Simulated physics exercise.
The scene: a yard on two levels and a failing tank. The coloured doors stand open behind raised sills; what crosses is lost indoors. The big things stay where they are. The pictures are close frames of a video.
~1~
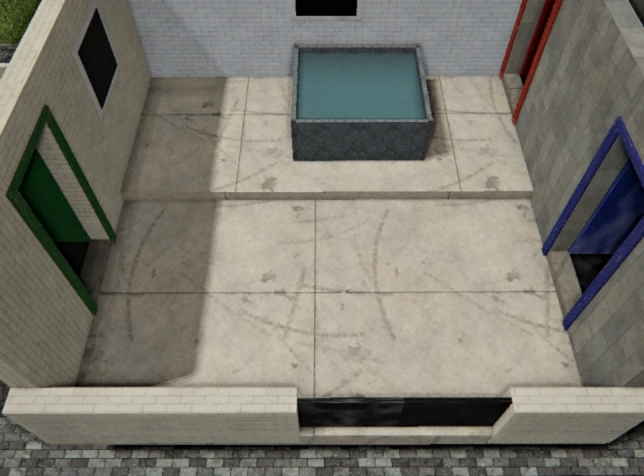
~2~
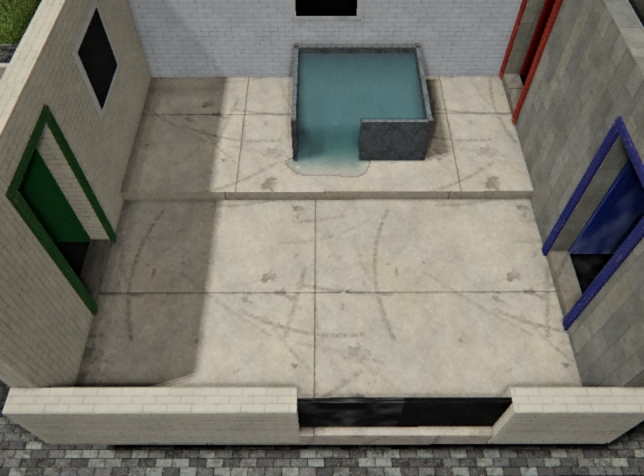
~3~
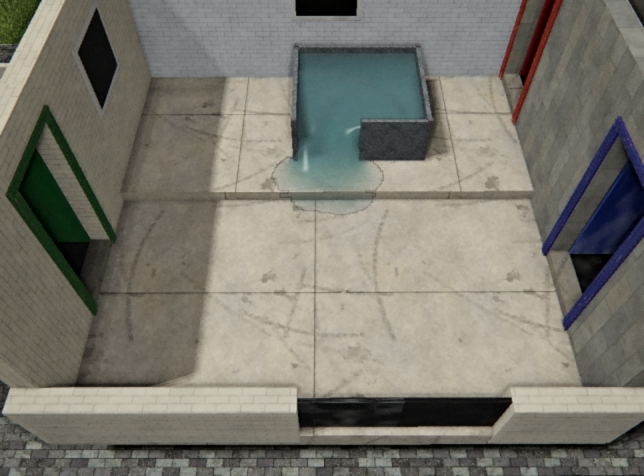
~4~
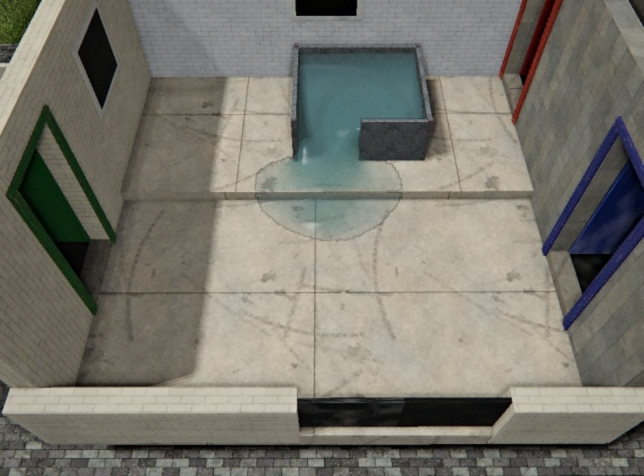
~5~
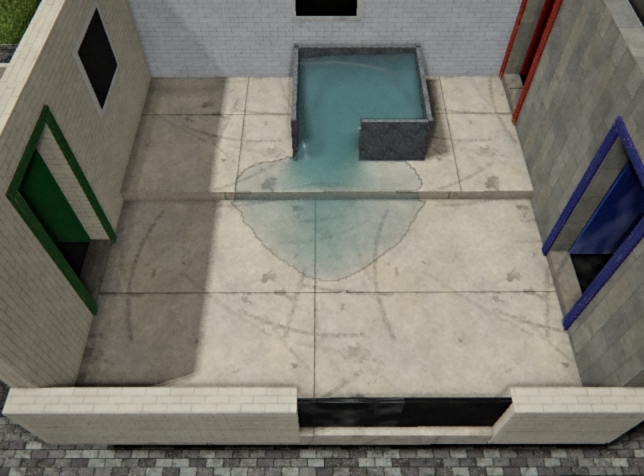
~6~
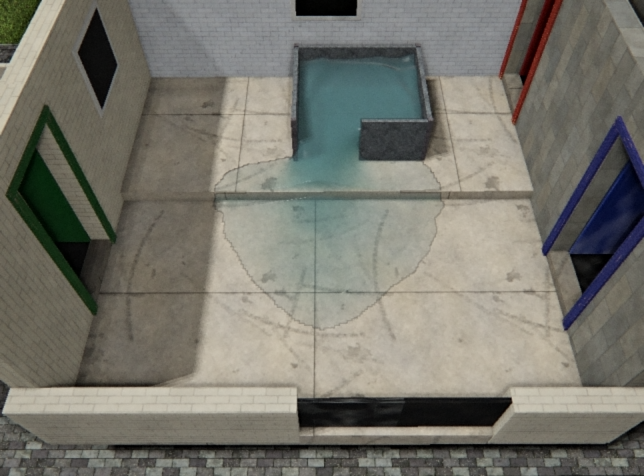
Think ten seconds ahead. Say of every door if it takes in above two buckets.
One by one: The red door admits no more than that; the blue door admits no more than that; the green door admits no more than that.
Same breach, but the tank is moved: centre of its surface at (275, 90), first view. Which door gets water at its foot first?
The green one.
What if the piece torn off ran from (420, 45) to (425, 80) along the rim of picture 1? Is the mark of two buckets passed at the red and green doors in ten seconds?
One by one: Red floods; green holds.
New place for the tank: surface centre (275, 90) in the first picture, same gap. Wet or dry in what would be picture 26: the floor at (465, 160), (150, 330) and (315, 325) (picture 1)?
In turn: No water, flooded, covered.
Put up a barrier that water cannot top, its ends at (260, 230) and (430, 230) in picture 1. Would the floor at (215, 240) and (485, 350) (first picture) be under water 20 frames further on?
One after the other: Wet, flooded.
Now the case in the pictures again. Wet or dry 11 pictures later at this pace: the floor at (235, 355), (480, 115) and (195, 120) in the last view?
In that order: Under water, not flooded, dry.
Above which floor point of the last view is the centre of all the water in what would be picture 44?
Roughly at (315, 262).
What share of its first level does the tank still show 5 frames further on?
I make it 62 per cent.
A moment on, water covers 40 % of the floor; the red door not reached, the blue door not reached, the green door not reached.
Next, water covers 50 % of the floor; the red door not reached, the blue door not reached, the green door wet at the sill, nothing in.
Then, water covers 55 % of the floor; the red door not reached, the blue door wet at the sill, nothing in, the green door wet at the sill, nothing in.
Later, water covers 60 % of the floor; the red door not reached, the blue door wet at the sill, nothing in, the green door under two buckets in.
In the end, water covers 60 % of the floor; the red door not reached, the blue door wet at the sill, nothing in, the green door under two buckets in.
